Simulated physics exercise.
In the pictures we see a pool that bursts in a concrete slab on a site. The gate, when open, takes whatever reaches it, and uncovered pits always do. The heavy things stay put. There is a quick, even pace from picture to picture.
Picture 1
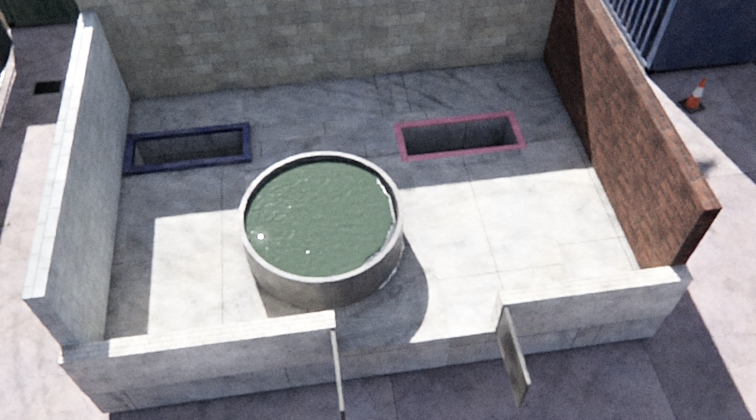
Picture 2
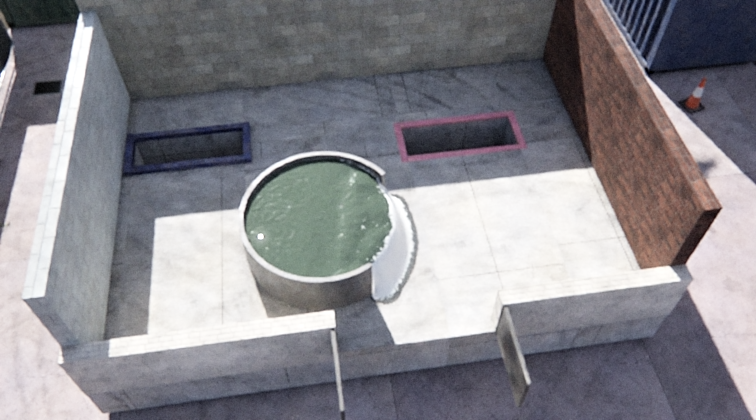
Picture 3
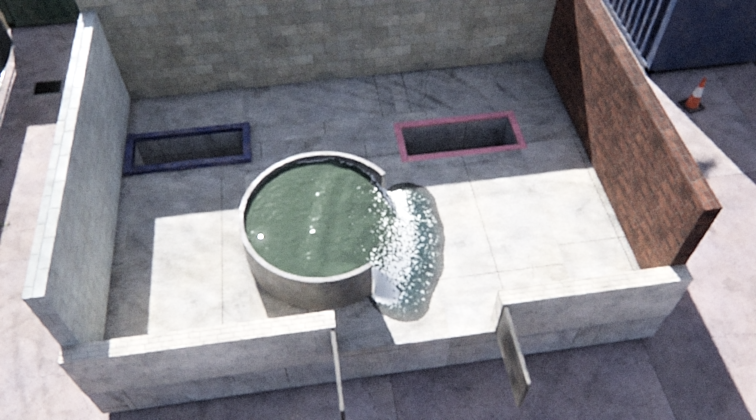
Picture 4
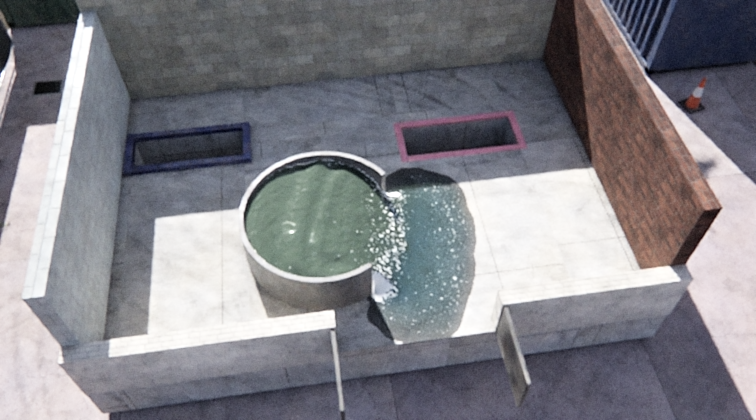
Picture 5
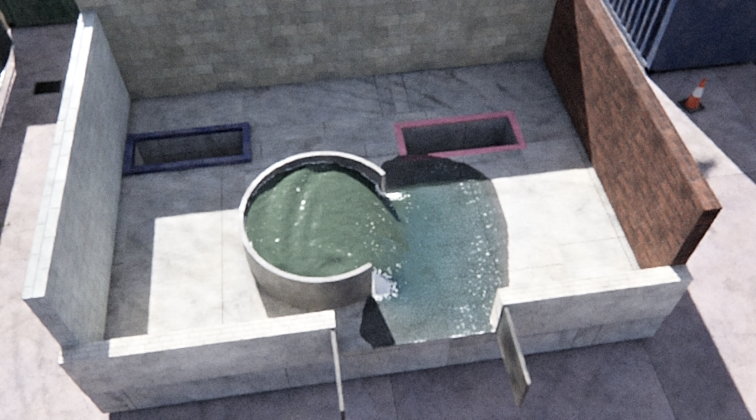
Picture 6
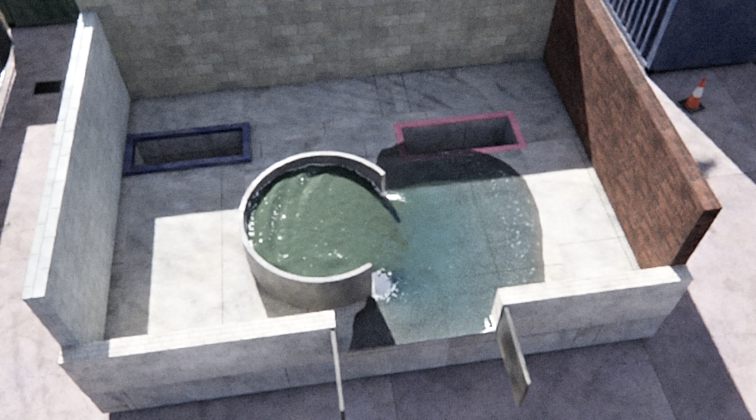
To begin with, a round tank of green water stands whole in a walled concrete yard with blue-framed and pink-framed pits. Its right side opens and water pours out in a white, foaming sheet. The water then spreads quickly rightward across the slab in a widening pool, reaching the pink-framed pit's edge and the front gateway.
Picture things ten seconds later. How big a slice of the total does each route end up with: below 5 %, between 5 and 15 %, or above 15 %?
Final slices - gate: Above 15 %, pink pit: Above 15 %, blue pit: Below 5 %.
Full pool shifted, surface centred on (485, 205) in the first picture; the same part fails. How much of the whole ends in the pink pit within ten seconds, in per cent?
I'd put the pink pit at 20 per cent of the whole.
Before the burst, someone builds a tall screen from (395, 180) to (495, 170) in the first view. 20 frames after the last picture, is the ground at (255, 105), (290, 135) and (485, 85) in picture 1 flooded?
Okay, the first comes out left untouched, the next left untouched, and the last soaked.
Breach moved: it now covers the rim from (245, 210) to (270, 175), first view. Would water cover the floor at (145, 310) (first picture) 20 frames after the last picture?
Result - sodden.
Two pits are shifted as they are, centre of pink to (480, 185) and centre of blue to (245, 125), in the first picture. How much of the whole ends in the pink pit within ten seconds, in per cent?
The pink pit takes 40 per cent.
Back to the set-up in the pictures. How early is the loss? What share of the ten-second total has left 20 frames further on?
Roughly 30 percent of it.
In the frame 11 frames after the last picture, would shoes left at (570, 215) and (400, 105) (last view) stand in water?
Soaked, spared.
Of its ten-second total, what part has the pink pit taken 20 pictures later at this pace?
Close to 15 %.
A moment on, water covers 35 % of the floor; the gate 4 %, the pink pit 1 %, the blue pit 0 %.
Next, water covers 35 % of the floor; the gate 8 %, the pink pit 3 %, the blue pit 0 %.
Then, water covers 40 % of the floor; the gate 11 %, the pink pit 5 %, the blue pit 0 %.
Later, water covers 60 % of the floor; the gate 15 %, the pink pit 18 %, the blue pit 0 %.
In the end, water covers 80 % of the floor; the gate 20 %, the pink pit 31 %, the blue pit 0 %.
